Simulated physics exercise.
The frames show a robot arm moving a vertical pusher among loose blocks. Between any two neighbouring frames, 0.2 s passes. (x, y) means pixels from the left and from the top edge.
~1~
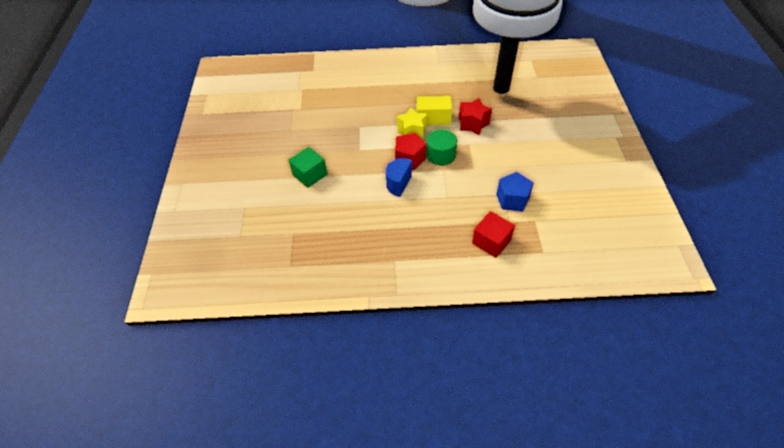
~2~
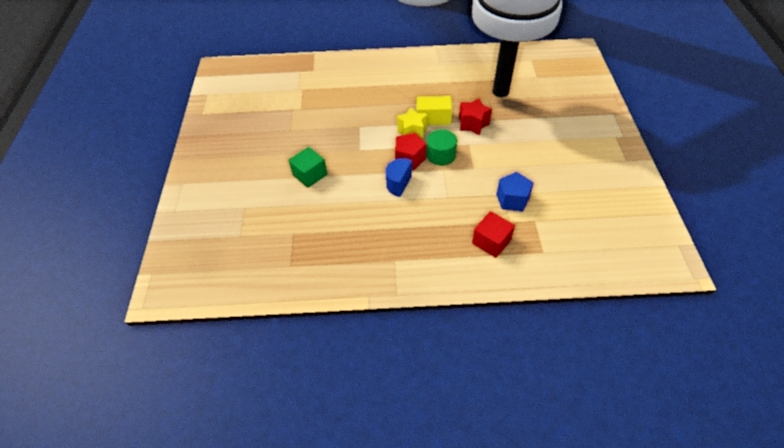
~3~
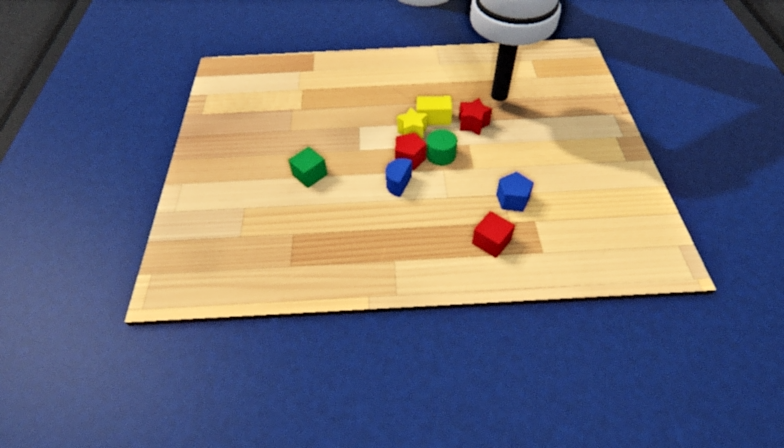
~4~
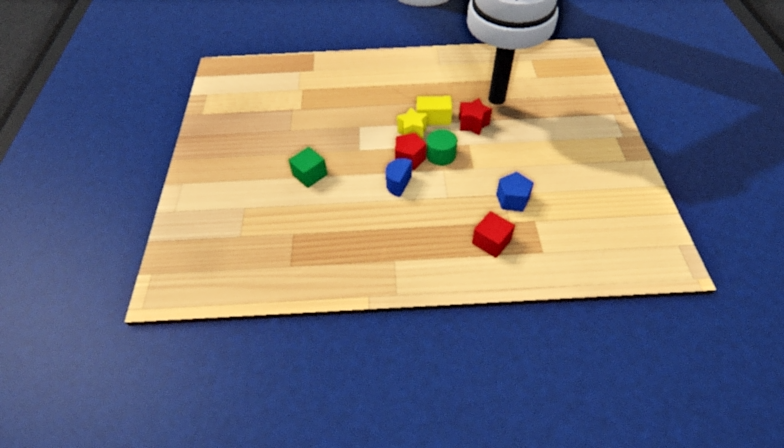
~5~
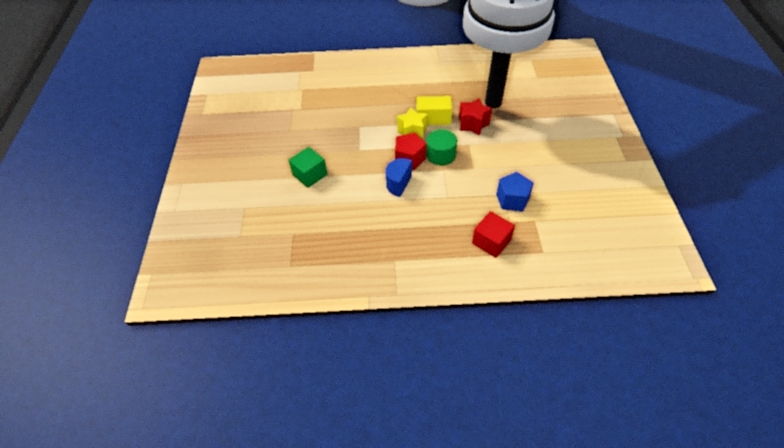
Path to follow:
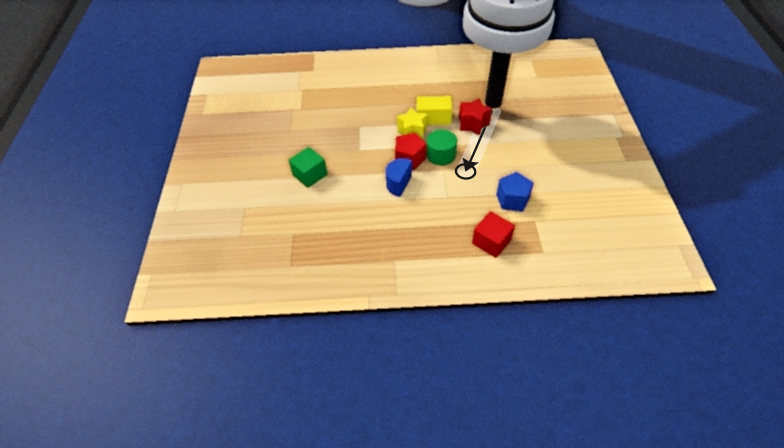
A robot arm's black vertical pusher starts near the back right of a wooden board, above and to the right of a red star block. It moves slowly forward and slightly left, drawing closer to the star, while the red, green, blue and yellow blocks all stay still.
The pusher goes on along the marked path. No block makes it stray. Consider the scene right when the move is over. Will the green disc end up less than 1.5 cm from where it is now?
The answer is yes.
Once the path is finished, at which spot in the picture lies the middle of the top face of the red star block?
The answer is (461, 119).
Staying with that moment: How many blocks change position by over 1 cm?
It should be one, as far as I can tell.
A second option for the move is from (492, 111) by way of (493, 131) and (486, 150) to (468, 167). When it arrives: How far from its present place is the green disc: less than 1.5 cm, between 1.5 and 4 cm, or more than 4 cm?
It ends within 1.5 cm of its spot.
Drawn move, straight from (492, 111) to (466, 171).
On the path given first. One third of the way, pusher (485, 123); red star block (465, 115), turned 35° clockwise.
Two thirds of the way, pusher (476, 143); red star block (461, 119), turned 70° clockwise.
At the end, pusher (467, 164); green disc still; red star block (461, 119), turned 70° clockwise.
